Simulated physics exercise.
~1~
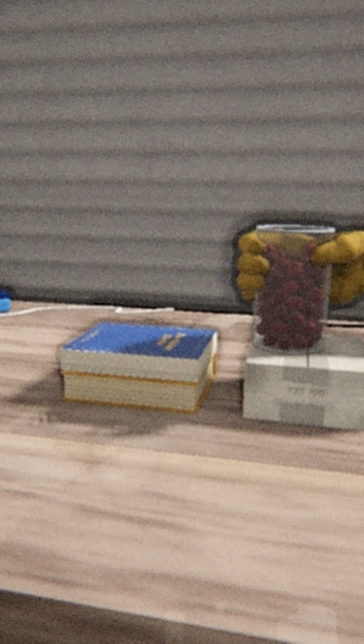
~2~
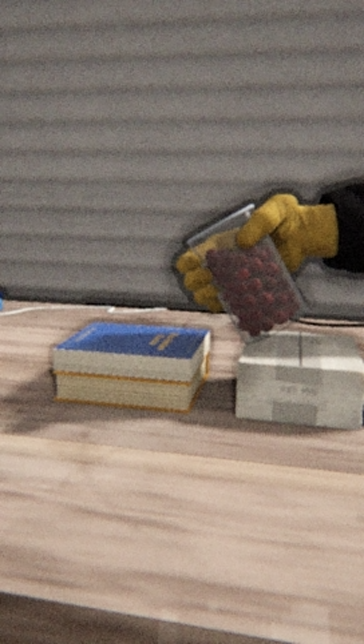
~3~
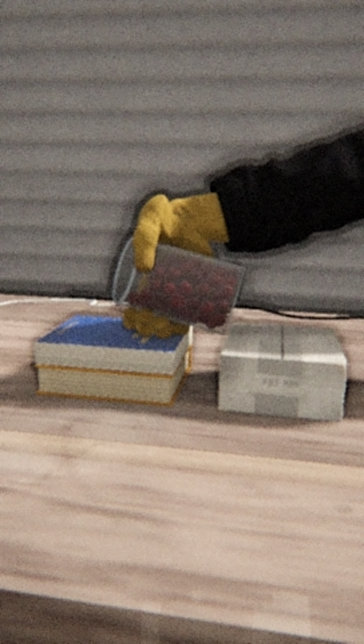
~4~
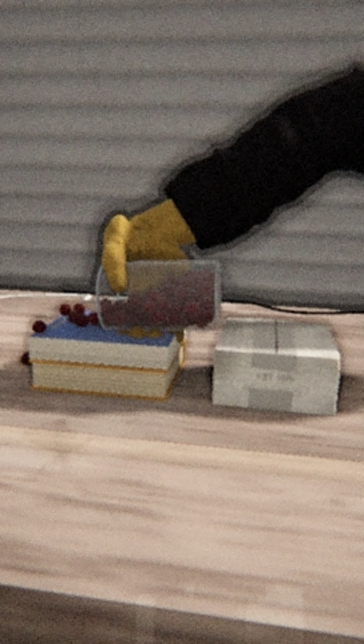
Yellow-gloved hand tipping a clear tub of dark red berries leftward onto a blue-topped book pile, a few berries spilling out.
